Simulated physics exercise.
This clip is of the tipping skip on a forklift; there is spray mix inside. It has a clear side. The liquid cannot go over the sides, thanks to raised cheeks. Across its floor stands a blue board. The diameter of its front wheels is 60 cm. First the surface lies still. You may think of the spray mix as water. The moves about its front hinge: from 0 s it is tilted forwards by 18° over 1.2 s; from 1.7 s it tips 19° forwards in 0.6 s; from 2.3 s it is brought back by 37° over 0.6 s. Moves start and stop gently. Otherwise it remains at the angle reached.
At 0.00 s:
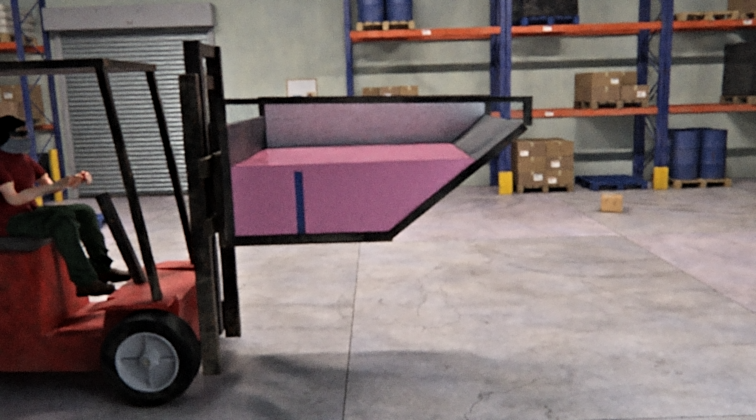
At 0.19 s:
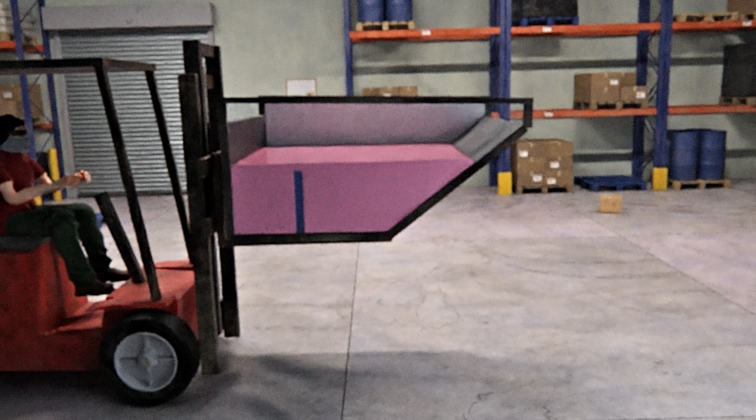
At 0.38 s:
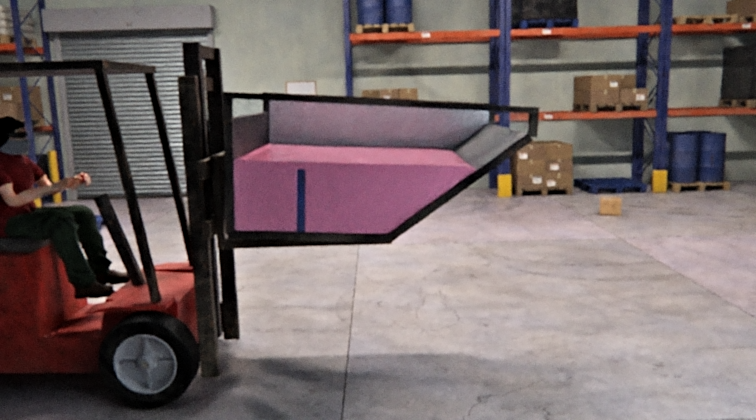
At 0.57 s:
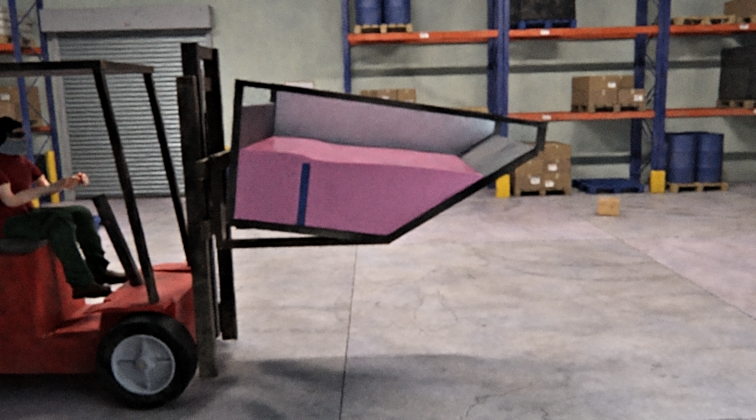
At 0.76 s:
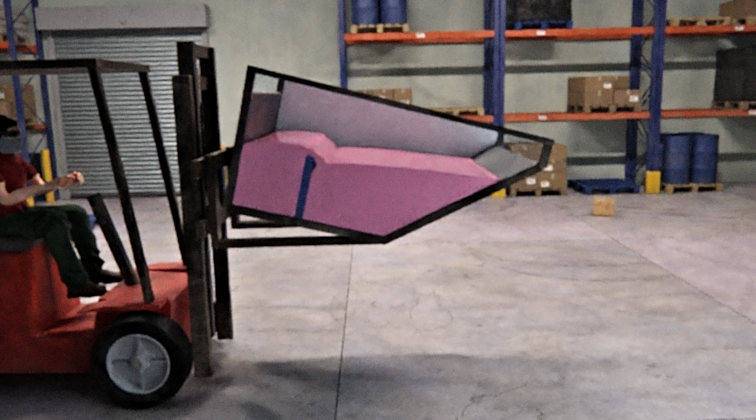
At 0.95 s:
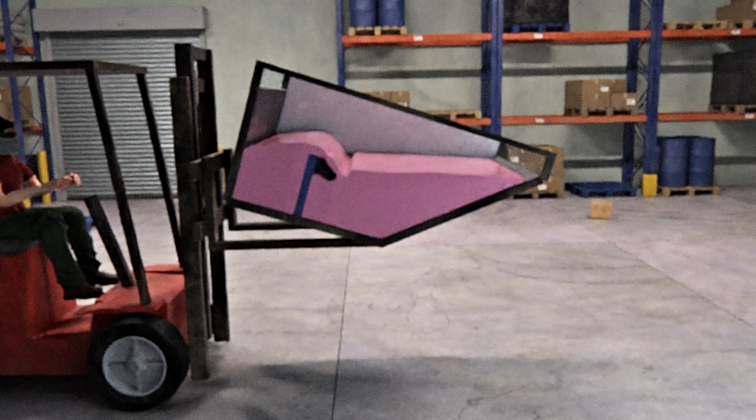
A clear-sided skip of pink liquid sat level on a red forklift with a seated driver, then tilted nose down to the right, and the liquid bulged up and curled over the blue board inside.
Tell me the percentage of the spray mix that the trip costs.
It loses about 46 per cent.
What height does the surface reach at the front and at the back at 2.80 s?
About 22 cm in front and 20 cm behind.
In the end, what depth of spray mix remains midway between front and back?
It settles at around 14 cm at the middle.
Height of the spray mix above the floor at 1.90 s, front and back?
Roughly 32 cm in front and 30 cm behind.
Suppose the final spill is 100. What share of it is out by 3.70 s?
Close to 100 in a hundred.
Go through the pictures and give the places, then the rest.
The first frame shows it reaches (374, 164) at the front; it reaches (247, 167) at the back; the lip is at (523, 122); the front is on the right; a wheel hub at (145, 365).
The second frame shows it reaches (374, 164) at the front; it reaches (246, 166) at the back.
The third frame shows it reaches (378, 166) at the front; it reaches (250, 162) at the back; it has turned 3° nose down.
The fourth frame shows it reaches (383, 167) at the front; it reaches (255, 152) at the back; it has turned 8° nose down.
The fifth frame shows it reaches (386, 168) at the front; it reaches (259, 145) at the back; it has turned 14° nose down.
The sixth frame shows it reaches (387, 174) at the front; it reaches (261, 148) at the back; it has turned 17° nose down; the lip is at (540, 175); a wheel hub at (132, 369).
By 1.90 s the skip is at 22° forwards, the surface stands 29 cm at the back and 31 cm at the front; 15 per cent has gone, over the front.
By 2.80 s the skip is at 1° forwards, the surface stands 20 cm at the back and 22 cm at the front; 39 per cent has gone, over the front.
By 3.70 s the surface stands 24 cm at the back and 34 cm at the front; 45 per cent has gone, over the front.
By 5.78 s 46 per cent has gone, over the front, 276 of 598 litres.
